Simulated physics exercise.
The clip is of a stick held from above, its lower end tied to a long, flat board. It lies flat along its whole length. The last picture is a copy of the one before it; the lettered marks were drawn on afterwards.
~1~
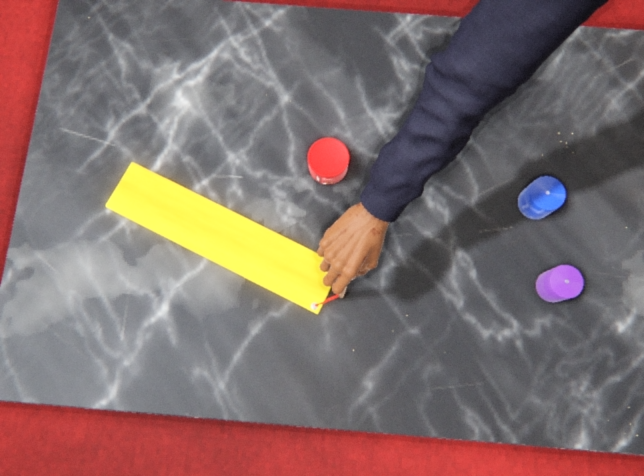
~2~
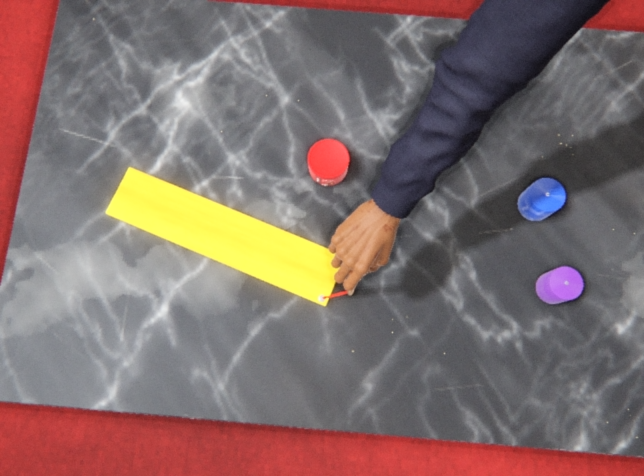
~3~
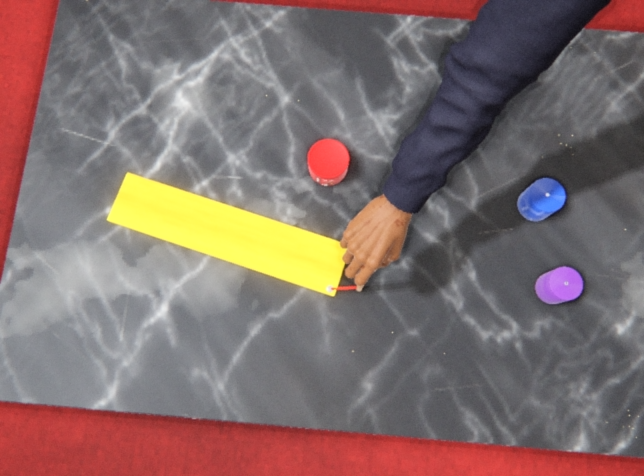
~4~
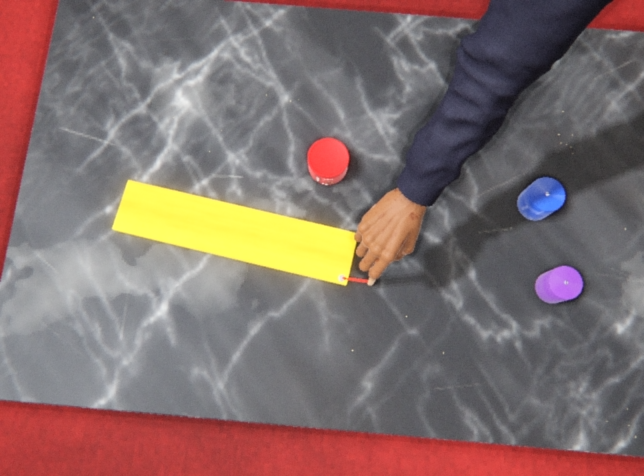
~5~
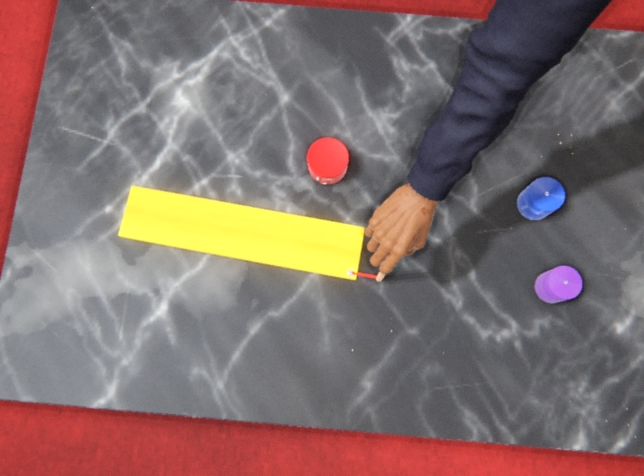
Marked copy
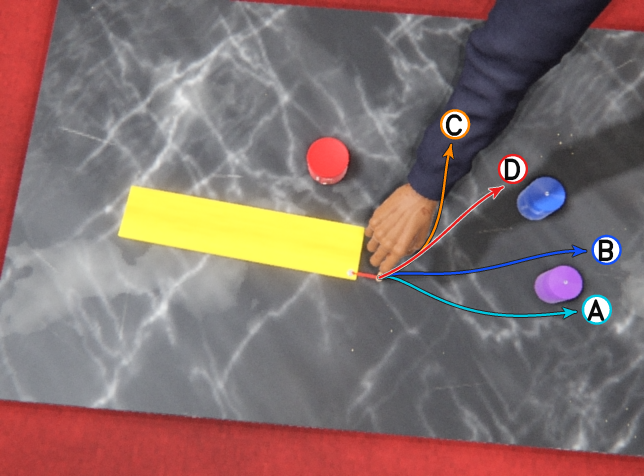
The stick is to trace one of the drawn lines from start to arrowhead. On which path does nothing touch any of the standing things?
Choose path D.
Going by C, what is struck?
It is the red tub.
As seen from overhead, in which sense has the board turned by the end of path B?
It turns anticlockwise.
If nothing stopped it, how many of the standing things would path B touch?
In all, one.
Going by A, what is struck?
The purple tin.
On the marked copy, A from (380, 278) via (475, 311) to (576, 312); B from (380, 278) via (489, 268) to (586, 251); C from (380, 278) via (438, 218) to (451, 145); D from (380, 278) via (443, 234) to (503, 187).
Following D. Soon after the start, foot of the stick (427, 248), middle of the board (282, 233).
Later, foot of the stick (469, 210), middle of the board (327, 226).
In the end, foot of the stick (509, 185), middle of the board (370, 215); nothing has been touched.
As for the rest, A meets the purple tin; B meets the blue tin; C meets the red tub.
